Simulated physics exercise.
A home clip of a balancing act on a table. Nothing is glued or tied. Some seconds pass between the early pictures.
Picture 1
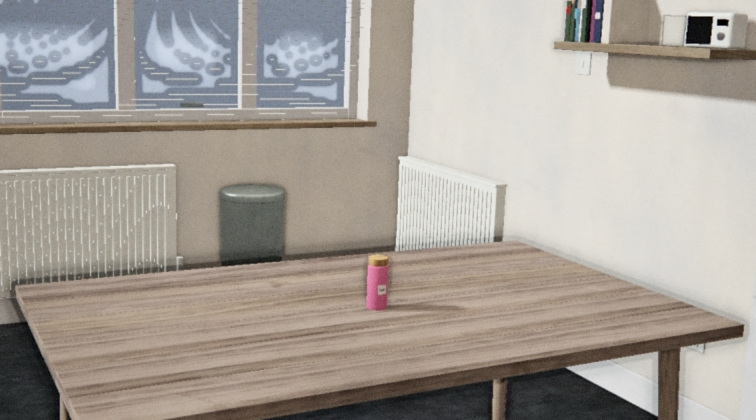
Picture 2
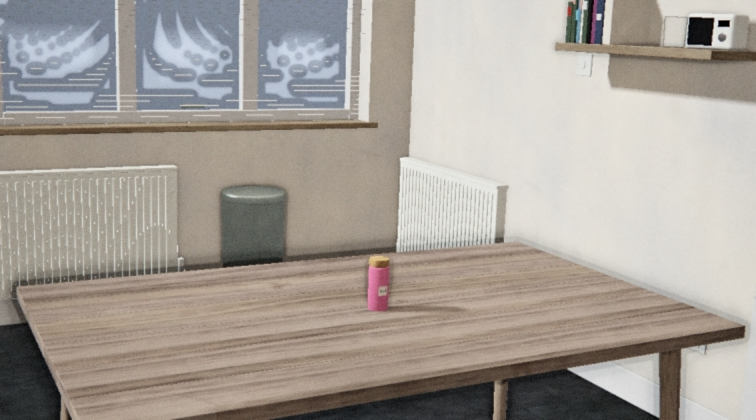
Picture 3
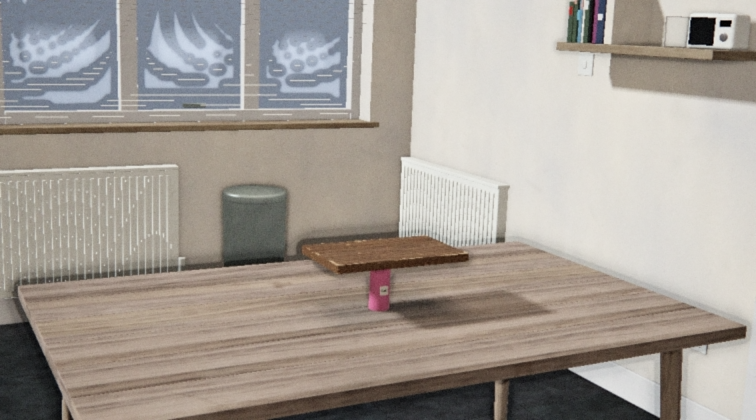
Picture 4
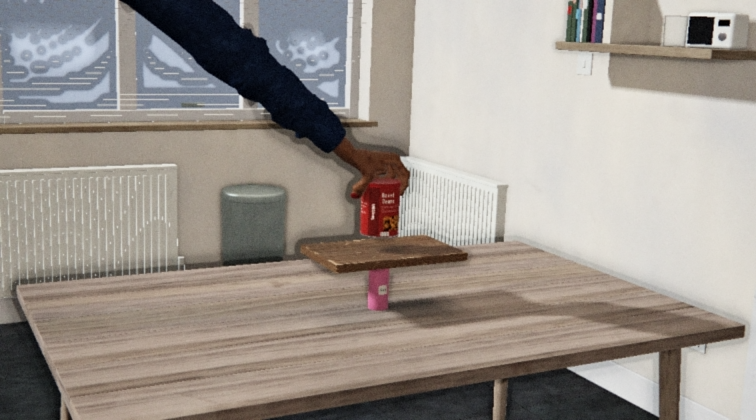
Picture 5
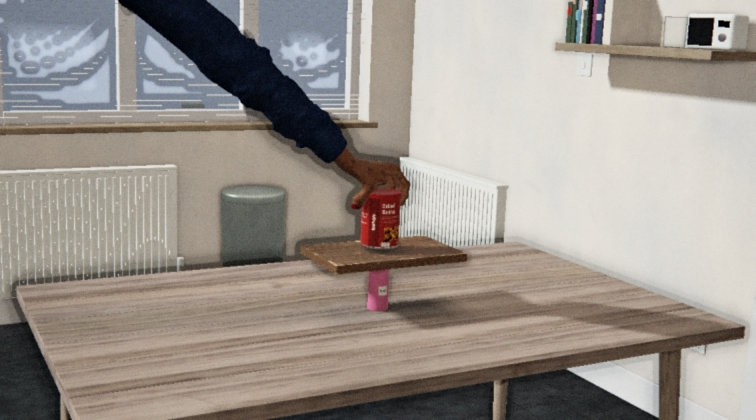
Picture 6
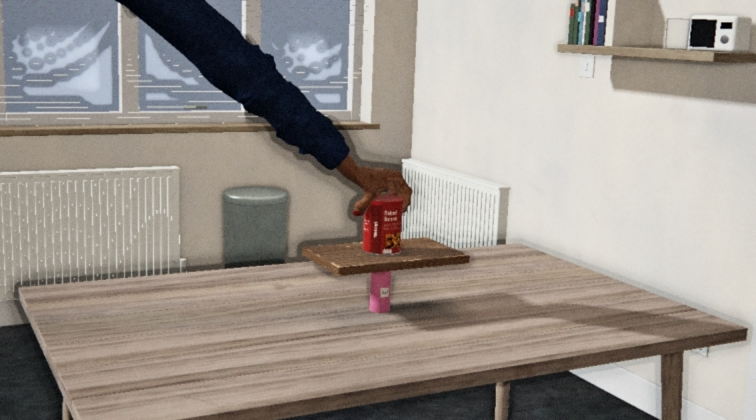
The video shows a pink bottle standing on a wooden table, then a brown board resting across its top; a dark-sleeved arm reaches in from the upper left and lowers a red tin onto the board, keeping hold of it.
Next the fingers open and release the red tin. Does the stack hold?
In the end the stack keeps its balance.
Then, 0.30 s after the last picture, nothing has stirred.
Then, 0.70 s after the last picture, red tin resting near (383, 226).
At rest, all 3 in place. Seen from the same camera at the end, red tin near (383, 226). The stack holds.
